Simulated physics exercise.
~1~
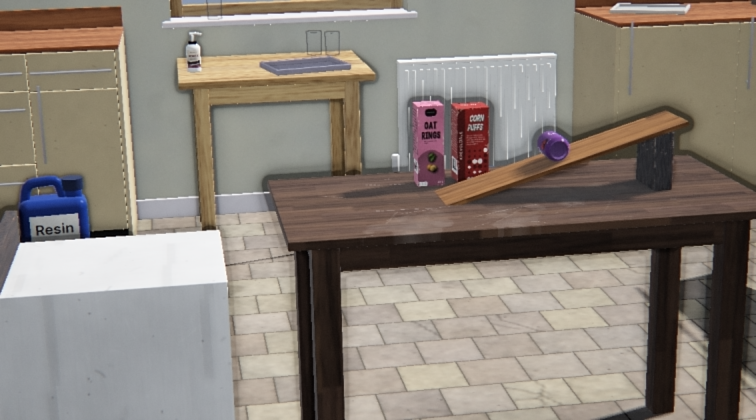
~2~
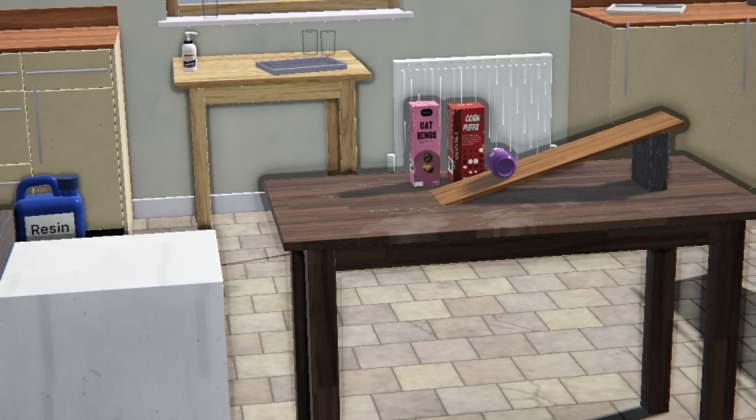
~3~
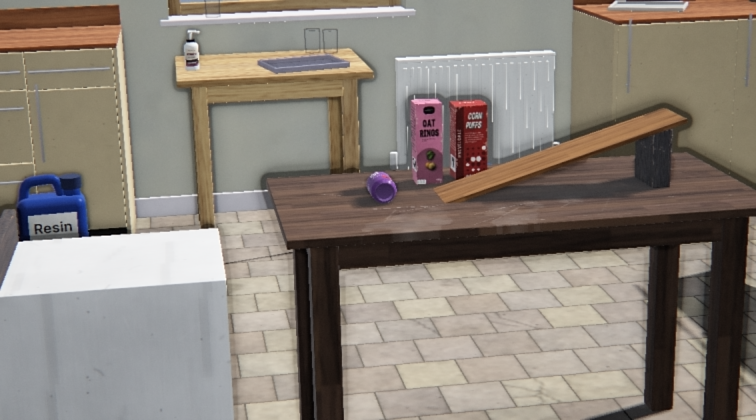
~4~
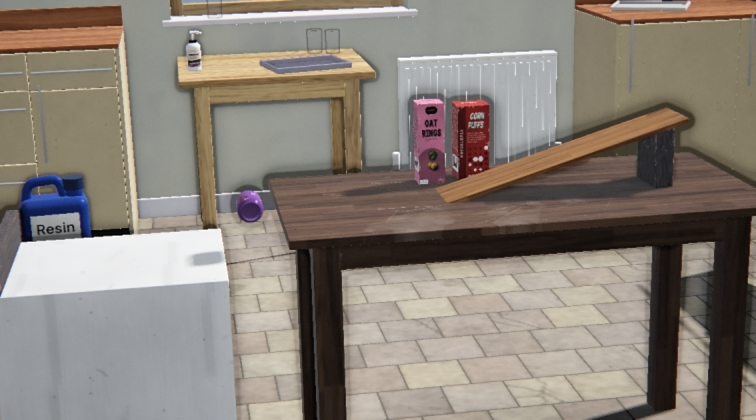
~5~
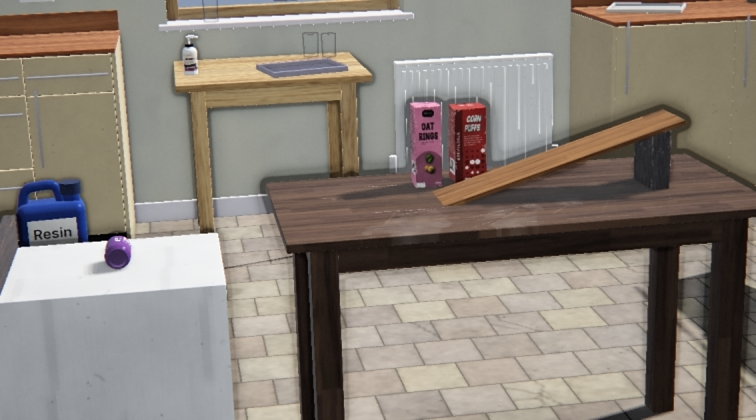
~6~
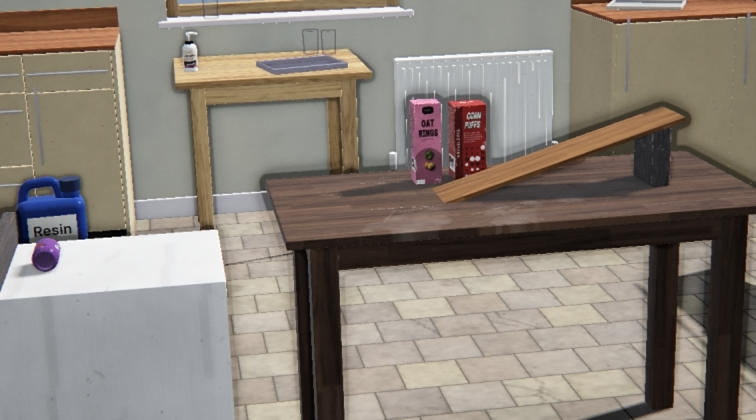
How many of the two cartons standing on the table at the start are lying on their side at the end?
None of them are lying down. Both the pink carton and the red carton are still standing upright on the table.
